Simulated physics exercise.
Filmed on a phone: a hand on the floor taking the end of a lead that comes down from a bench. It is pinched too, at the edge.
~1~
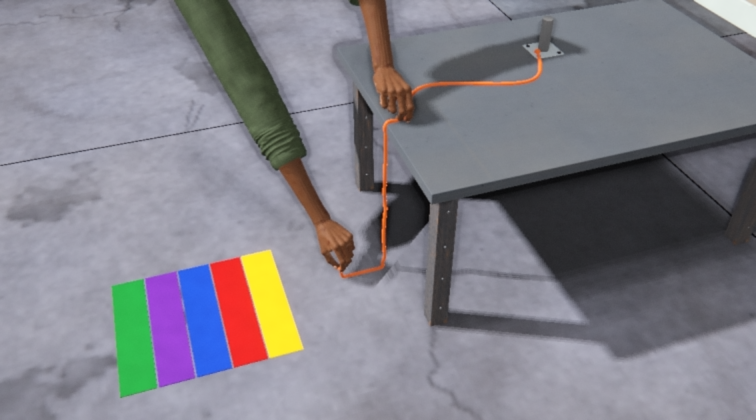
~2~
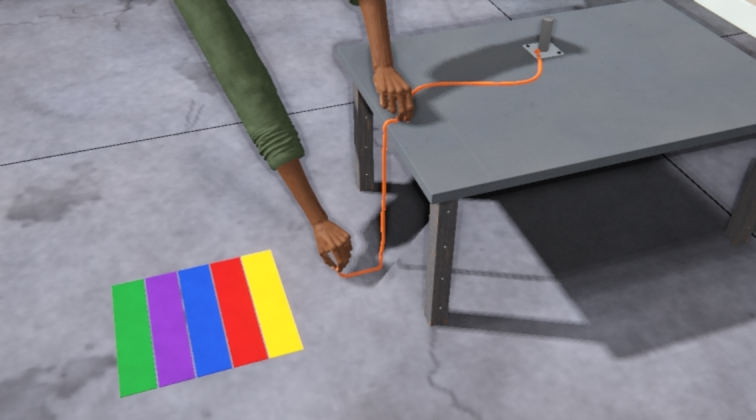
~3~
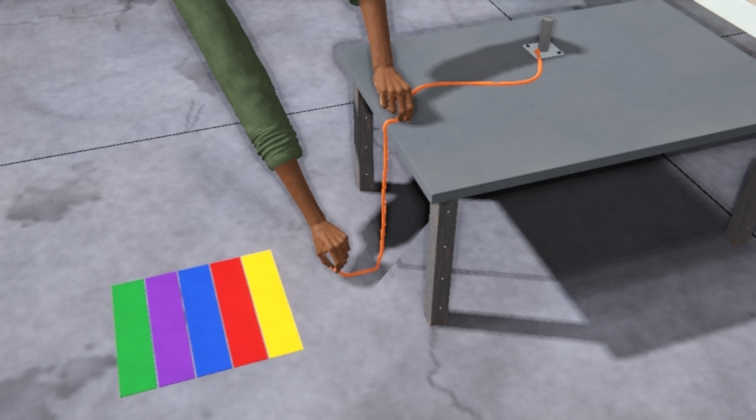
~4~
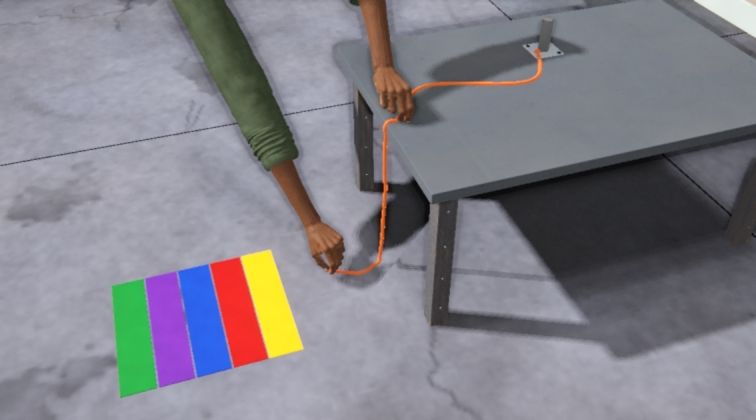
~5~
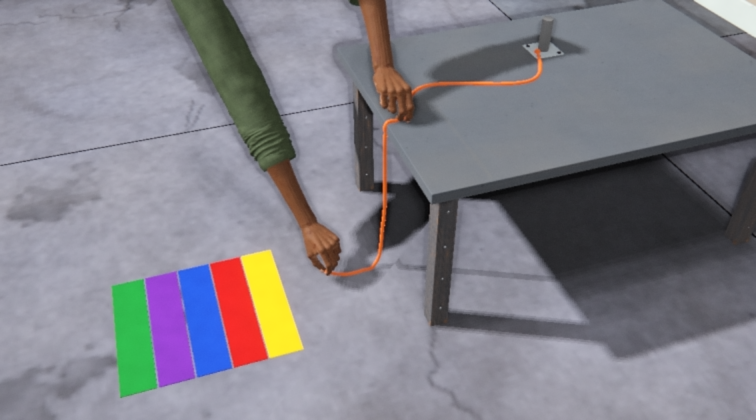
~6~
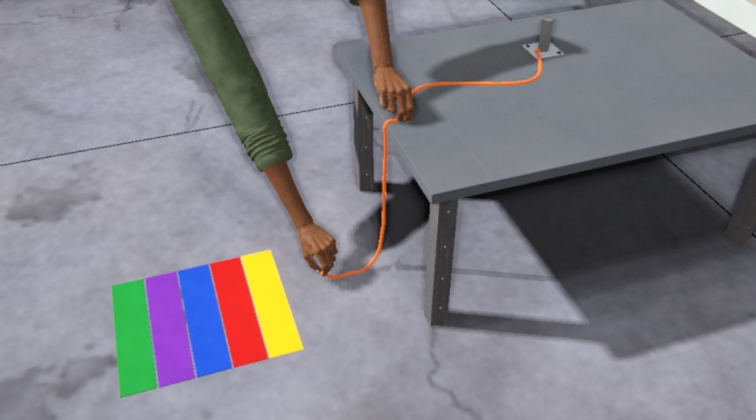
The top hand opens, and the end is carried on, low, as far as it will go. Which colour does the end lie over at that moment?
It lies over purple.
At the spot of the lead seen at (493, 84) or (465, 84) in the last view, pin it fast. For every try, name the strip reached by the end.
First try blue, second try blue.
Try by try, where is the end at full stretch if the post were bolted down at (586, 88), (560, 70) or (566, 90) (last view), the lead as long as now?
Pixels, try by try: About (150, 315), (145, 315), (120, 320).
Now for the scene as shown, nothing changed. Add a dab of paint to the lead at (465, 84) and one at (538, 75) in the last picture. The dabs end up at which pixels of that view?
Final positions are (439, 89) and (499, 65), in that order.
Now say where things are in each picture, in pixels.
The first picture shows end (340, 268); yellow (280, 334); red (246, 342); blue (210, 352); purple (174, 361); green (136, 371).
The second picture shows end (337, 269); lead through (540, 67) (488, 84) (415, 91) (385, 132) (384, 197) (381, 253).
The third picture shows end (335, 269).
The fourth picture shows end (330, 271); lead through (540, 67) (488, 84) (415, 91) (385, 132) (385, 197) (381, 254).
The fifth picture shows end (326, 272).
The sixth picture shows end (322, 272); lead through (540, 67) (488, 84) (415, 91) (385, 132) (384, 197) (377, 255).
Early on, end near (222, 296); over red.
Midway, end near (183, 306); over blue.
At the end of the slack, end near (159, 311); over purple. The purple one.
